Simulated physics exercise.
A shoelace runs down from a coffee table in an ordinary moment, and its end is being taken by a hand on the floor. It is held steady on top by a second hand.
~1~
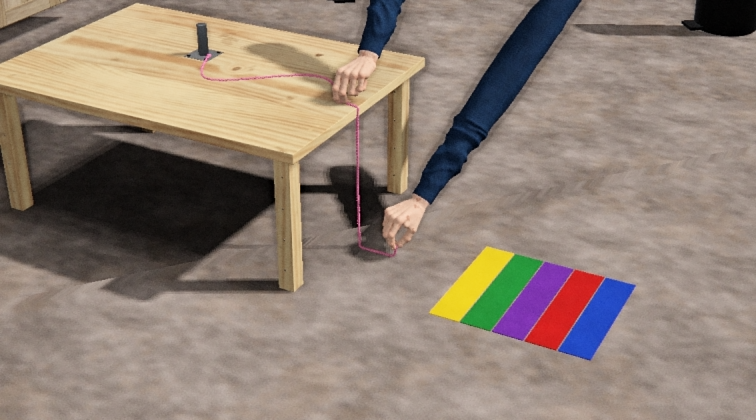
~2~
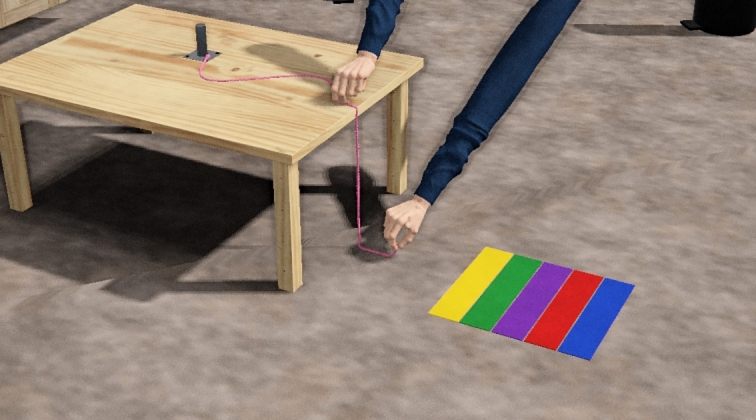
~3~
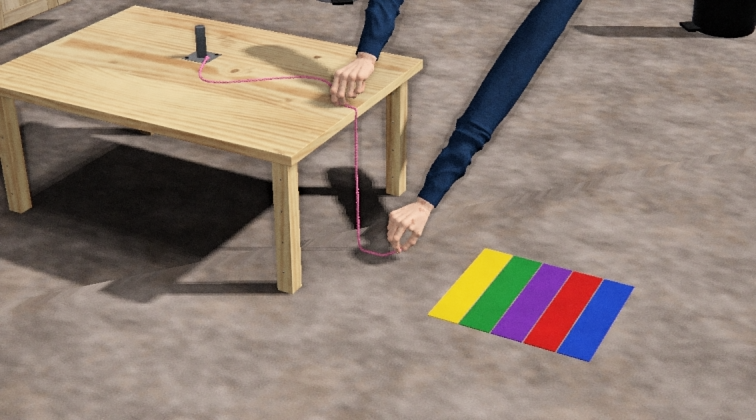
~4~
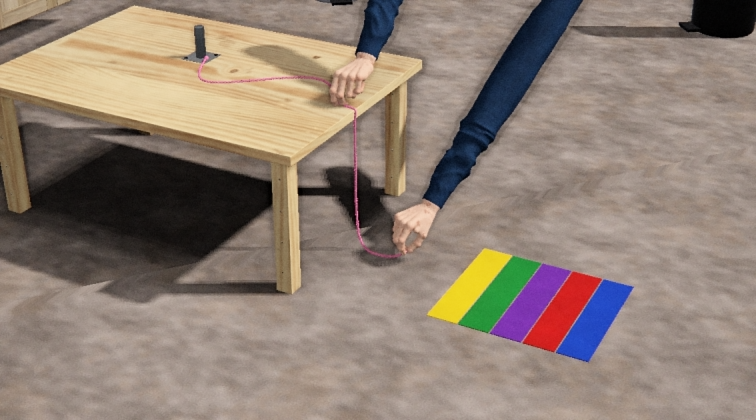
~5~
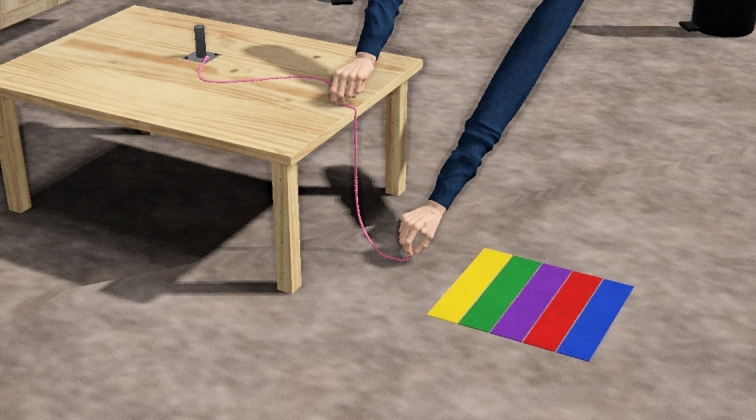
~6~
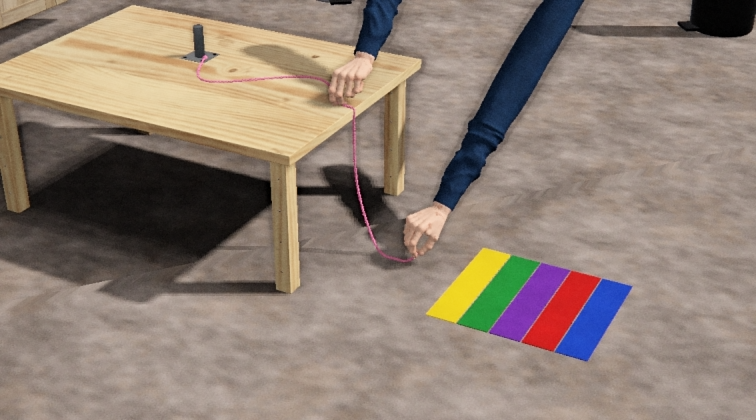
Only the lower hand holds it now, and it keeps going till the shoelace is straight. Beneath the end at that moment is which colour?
Beneath it is red.
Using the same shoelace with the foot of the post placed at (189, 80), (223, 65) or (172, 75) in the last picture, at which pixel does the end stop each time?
Around (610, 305), then (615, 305), then (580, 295).
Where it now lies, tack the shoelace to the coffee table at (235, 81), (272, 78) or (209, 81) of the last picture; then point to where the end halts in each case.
Per try (px, approx.): (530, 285); (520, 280); (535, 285).
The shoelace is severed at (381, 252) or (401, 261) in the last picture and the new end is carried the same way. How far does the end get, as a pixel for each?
Taking them in turn, near (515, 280) and near (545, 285).
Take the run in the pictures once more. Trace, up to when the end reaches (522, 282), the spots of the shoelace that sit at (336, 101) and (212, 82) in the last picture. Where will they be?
They end up somewhere around (372, 136) and (238, 79).
Soon after, end near (522, 282); over purple.
After that, end near (552, 290); over red.
At the stop, end near (571, 295); over red. The red one.
